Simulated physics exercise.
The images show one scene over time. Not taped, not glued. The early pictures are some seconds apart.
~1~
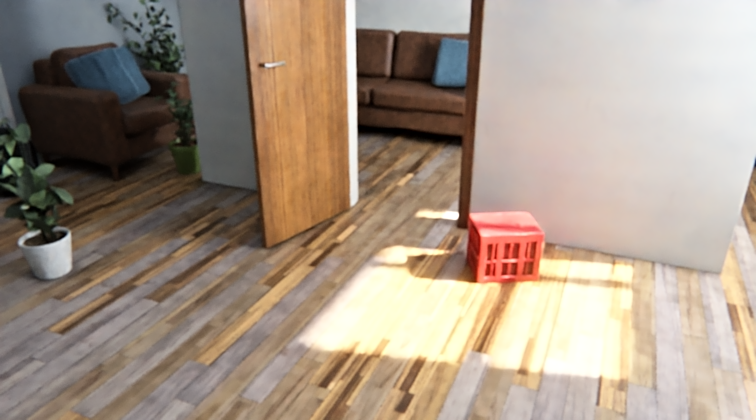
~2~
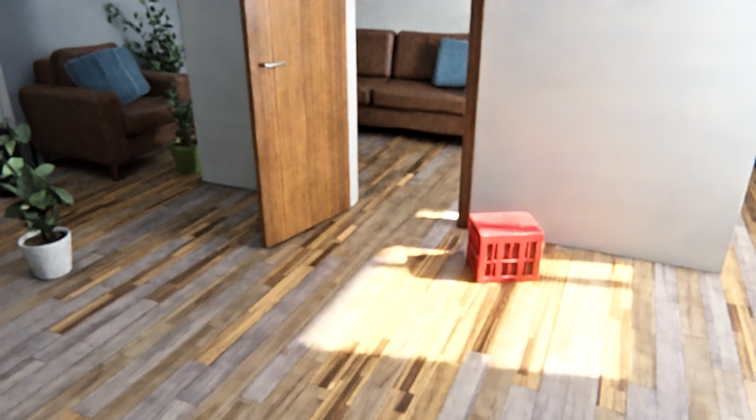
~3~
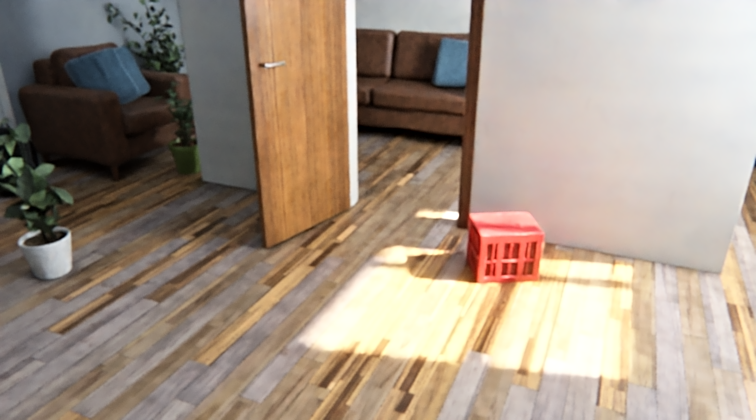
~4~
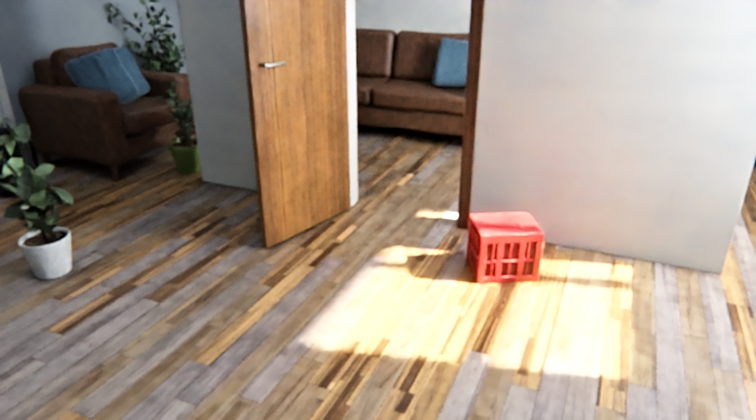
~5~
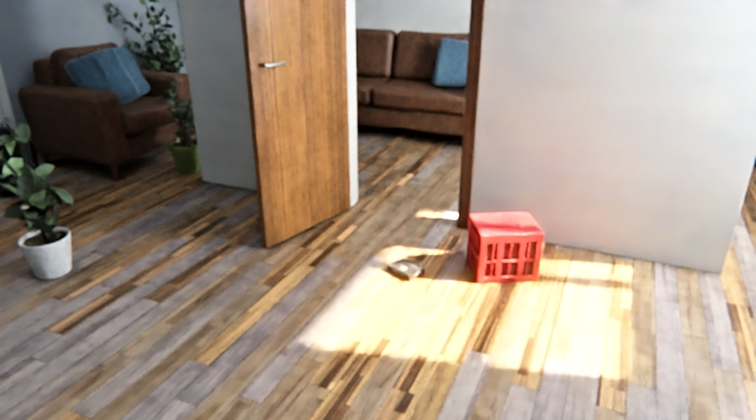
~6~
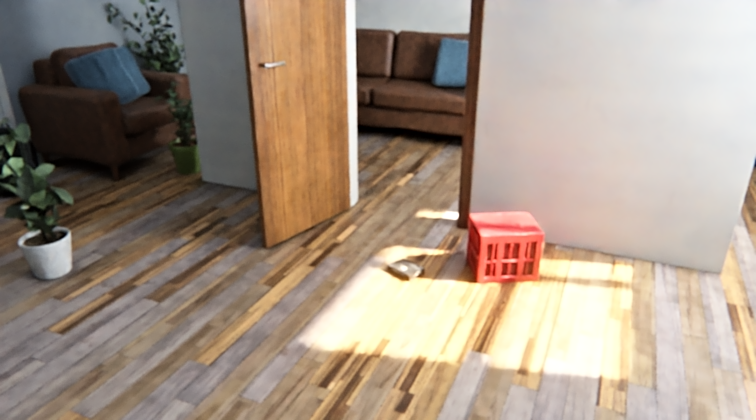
A wooden door stood wide open and still near a red crate on the sunlit floor, and nothing moved until a small dark object appeared on the floor just left of the crate.
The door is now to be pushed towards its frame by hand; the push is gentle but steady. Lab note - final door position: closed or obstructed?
I'd say the door gets there this time.
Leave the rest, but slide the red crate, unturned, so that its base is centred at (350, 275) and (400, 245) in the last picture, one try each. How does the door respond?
Try 1 - swings fully home; try 2 - gets caught.
Then, 0.70 s past the last view, open by 79°.
Then, 1.20 s past the last view, open by 46°.
Then, 1.60 s past the last view, open by 19°.
Finally, open by 0°; both still in place. Final places as the last picture's camera would see them, black packet near (406, 270).
